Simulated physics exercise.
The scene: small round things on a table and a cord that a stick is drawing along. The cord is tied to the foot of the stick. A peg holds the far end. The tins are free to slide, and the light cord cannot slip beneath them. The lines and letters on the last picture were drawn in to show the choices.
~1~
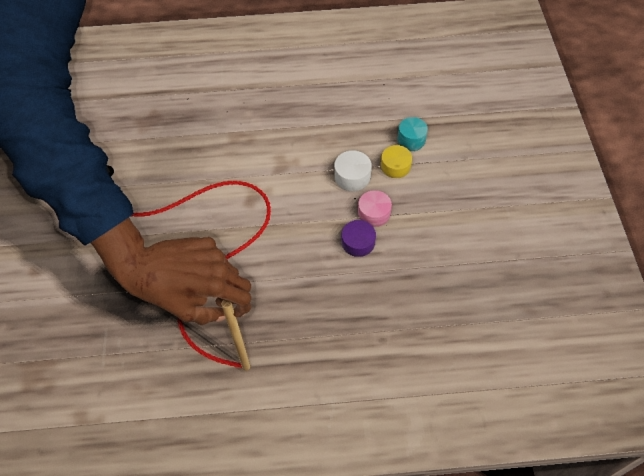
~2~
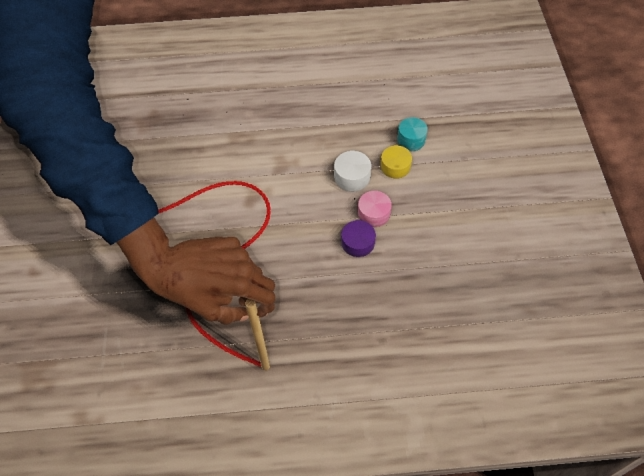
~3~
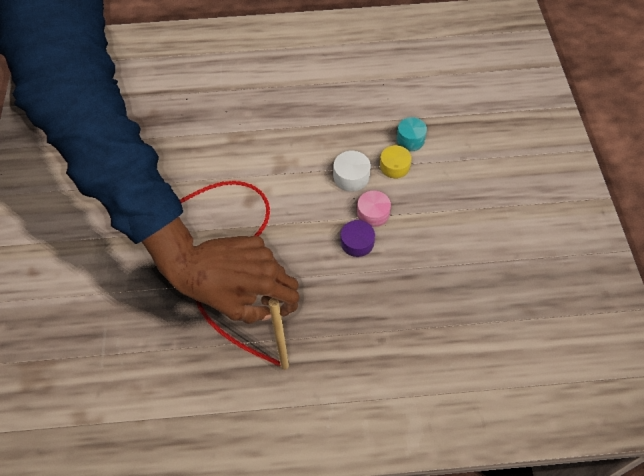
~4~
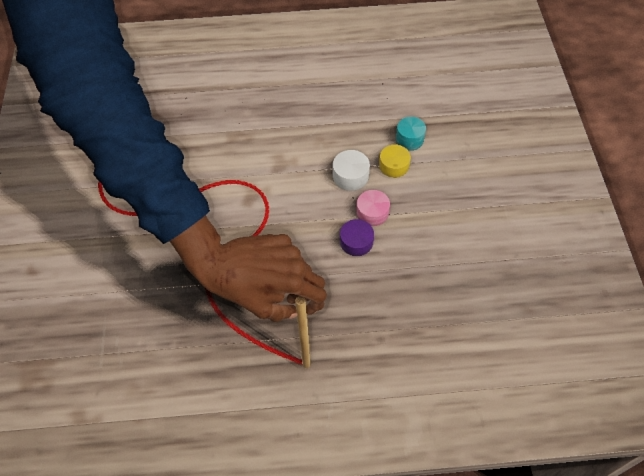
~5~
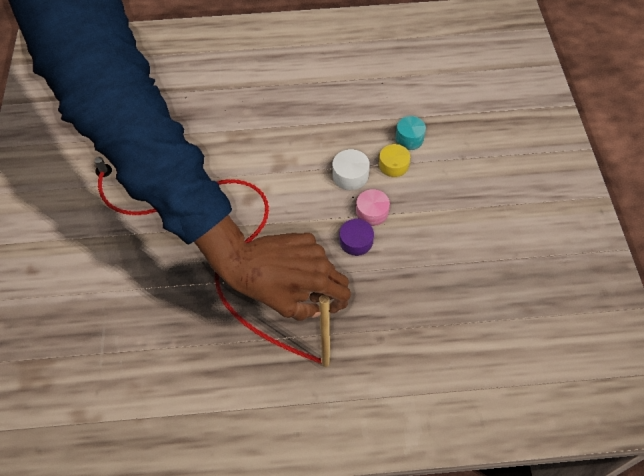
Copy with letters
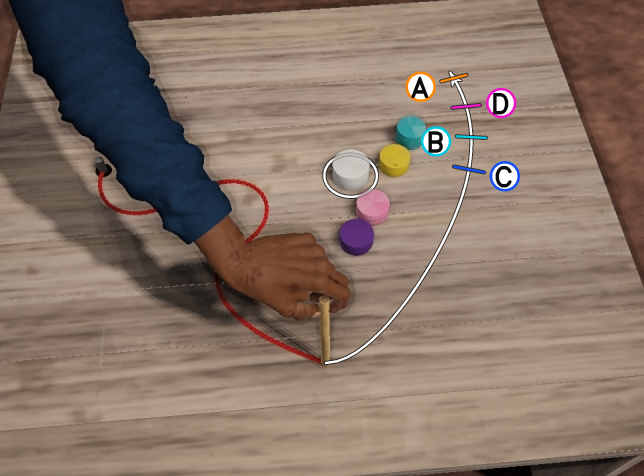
A hand in a dark blue sleeve slides an upright wooden stick steadily rightward across the lower part of a pale, wood-grained table, seen from high above at a slight tilt. The red cord at the stick's foot curves back leftward to a small dark peg uncovered as the arm shifts. Right of centre, the turquoise, yellow, white, pink and purple tins barely move, and the camera stays still.
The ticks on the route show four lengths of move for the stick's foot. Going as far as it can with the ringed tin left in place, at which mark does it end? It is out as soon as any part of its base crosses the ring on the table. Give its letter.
No farther than D.
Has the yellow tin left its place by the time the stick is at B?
No.
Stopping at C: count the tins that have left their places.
By then, none.
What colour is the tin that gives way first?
The purple one.
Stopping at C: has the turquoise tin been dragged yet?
No.
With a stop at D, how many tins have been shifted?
By then, two.
On the marked copy, A at (454, 78); B at (471, 137); C at (469, 169); D at (466, 106); the ring at (351, 175); the route from (326, 363) via (454, 218) to (450, 72).
With D. Early on, foot of the stick (420, 281); white tin (351, 170).
Further on, foot of the stick (466, 185); white tin (351, 170).
At the end, foot of the stick (466, 107); purple tin (339, 204); pink tin (370, 197); white tin (351, 170); the white tin is still in its ring.
As for the rest, A drags the ringed tin to (341, 152); B is safe but short; C is safe but short.
